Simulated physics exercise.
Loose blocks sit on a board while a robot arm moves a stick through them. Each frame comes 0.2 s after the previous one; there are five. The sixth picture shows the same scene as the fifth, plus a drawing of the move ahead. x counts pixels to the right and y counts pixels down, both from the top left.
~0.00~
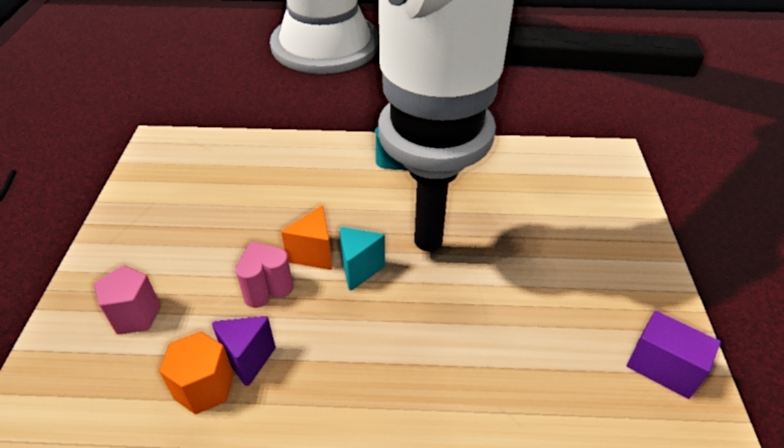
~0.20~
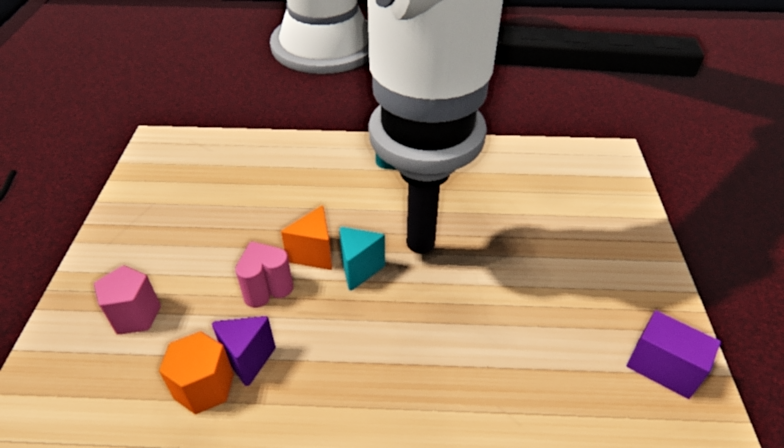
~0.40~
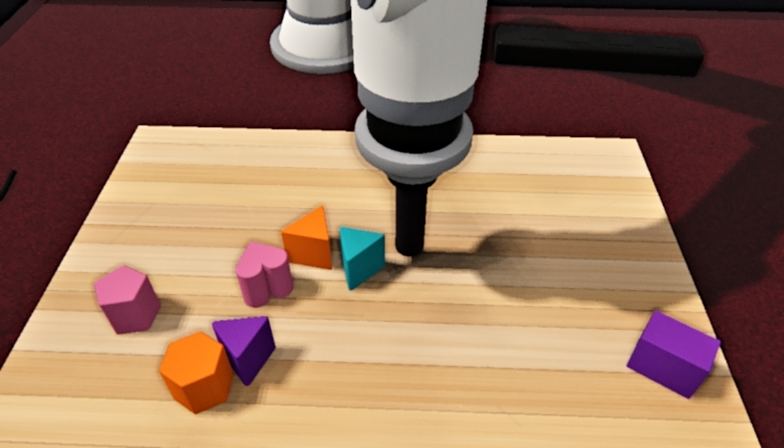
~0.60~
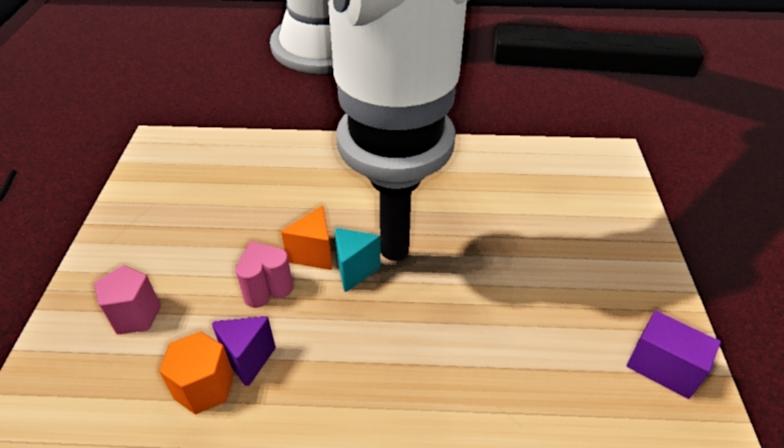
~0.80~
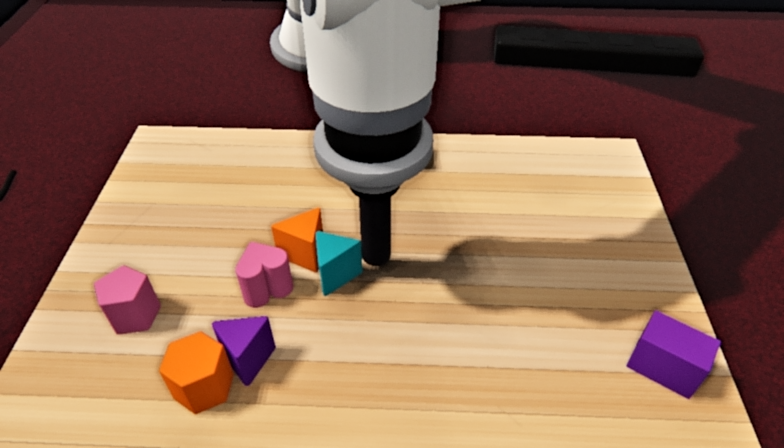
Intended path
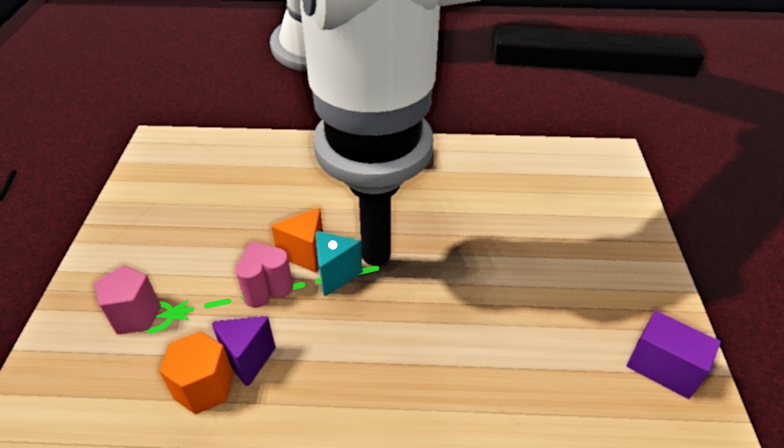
At the start, a robot arm holds a black stick upright on a wooden board, to the right of a turquoise triangular block, with other colourful blocks scattered around. The stick slides left and meets the turquoise block, then pushes it left, and the neighbouring orange triangular block shifts slightly left too.
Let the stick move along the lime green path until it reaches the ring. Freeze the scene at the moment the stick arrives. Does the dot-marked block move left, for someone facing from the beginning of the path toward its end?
My answer is yes.
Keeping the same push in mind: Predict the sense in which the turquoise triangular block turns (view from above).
It ends up turned anticlockwise.
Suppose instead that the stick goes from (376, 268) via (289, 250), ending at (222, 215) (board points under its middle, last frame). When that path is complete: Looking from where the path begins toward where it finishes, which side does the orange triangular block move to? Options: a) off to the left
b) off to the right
a.
The line goes in a line from (376, 268) to (155, 317); the dot is on the turquoise triangular block.
On the path given first. One third of the way, stick (304, 272); pink heart block (212, 268), turned 25° clockwise; orange triangular block (282, 225), turned 55° clockwise; turquoise triangular block (257, 267), turned 15° anticlockwise.
Two thirds of the way, stick (227, 288); pink heart block (166, 286), turned 90° clockwise; orange triangular block (282, 225), turned 55° clockwise; turquoise triangular block (201, 297), turned 90° anticlockwise.
At the end, stick (149, 305); pink five-sided block (48, 291); orange six-sided block unmoved; purple triangular block unmoved; pink heart block (92, 297), turned 100° clockwise; orange triangular block (282, 225), turned 55° clockwise; turquoise triangular block (174, 306), turned 150° anticlockwise.
